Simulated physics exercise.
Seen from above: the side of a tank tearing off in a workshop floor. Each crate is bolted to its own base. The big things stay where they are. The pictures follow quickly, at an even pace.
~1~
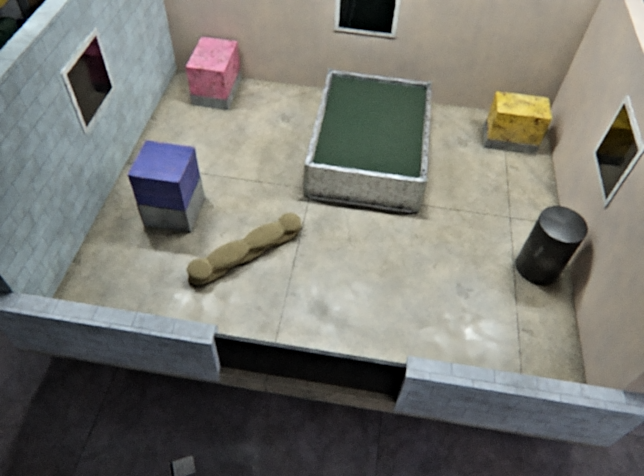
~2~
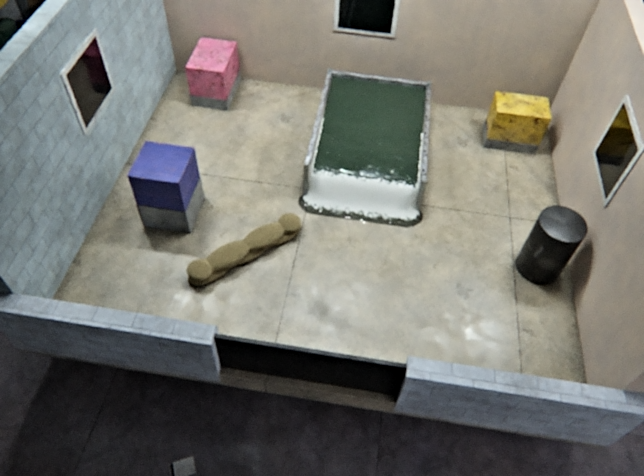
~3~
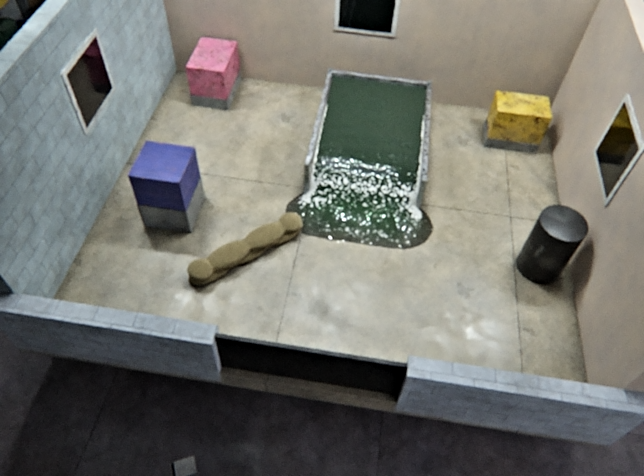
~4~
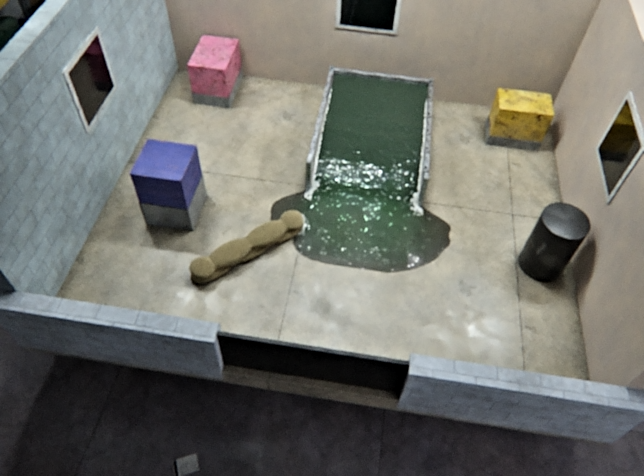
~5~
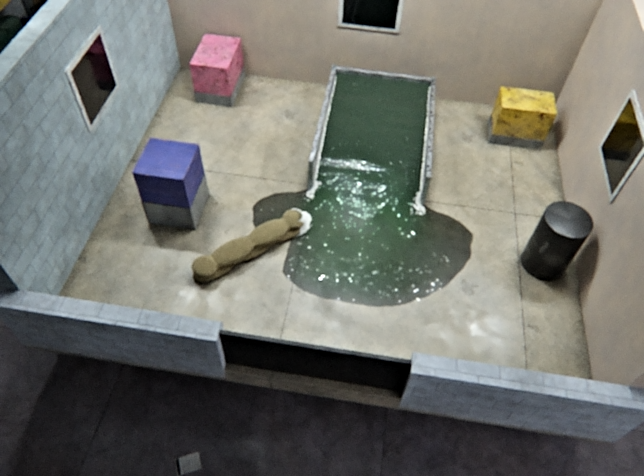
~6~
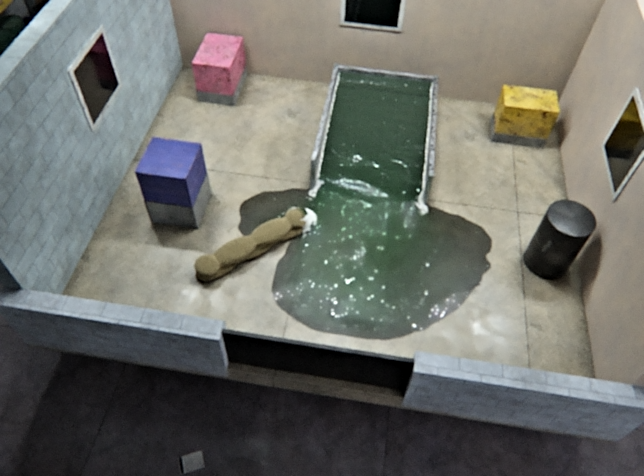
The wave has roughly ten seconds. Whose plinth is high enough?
In the end: The pink crate keeps dry; the yellow crate keeps dry; the blue crate keeps dry.
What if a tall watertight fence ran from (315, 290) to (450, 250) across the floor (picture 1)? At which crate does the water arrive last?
I say the one in pink.
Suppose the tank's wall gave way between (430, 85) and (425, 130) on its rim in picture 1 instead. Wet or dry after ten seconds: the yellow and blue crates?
In short: Yellow crate gets wet; blue crate is safe.
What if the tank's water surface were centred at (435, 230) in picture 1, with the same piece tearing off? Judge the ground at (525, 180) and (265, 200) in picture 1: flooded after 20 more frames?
One after the other: Wet, free of water.
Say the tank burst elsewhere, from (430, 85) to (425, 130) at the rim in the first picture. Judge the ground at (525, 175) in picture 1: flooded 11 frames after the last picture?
Answer: Wet.
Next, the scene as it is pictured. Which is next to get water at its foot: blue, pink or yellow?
The blue-painted one.
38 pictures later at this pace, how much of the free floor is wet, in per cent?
About 80 per cent.
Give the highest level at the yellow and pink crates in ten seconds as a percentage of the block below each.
About 50 and 60 per cent.
A moment on, water covers 30 % of the floor; the pink crate not reached, the yellow crate not reached, the blue crate water round its plinth.
Next, water covers 45 % of the floor; the pink crate not reached, the yellow crate not reached, the blue crate water round its plinth.
Then, water covers 50 % of the floor; the pink crate not reached, the yellow crate not reached, the blue crate water round its plinth.
Later, water covers 80 % of the floor; the pink crate water round its plinth, the yellow crate water round its plinth, the blue crate water round its plinth.
In the end, water covers 100 % of the floor; the pink crate stayed above the water, the yellow crate stayed above the water, the blue crate stayed above the water.
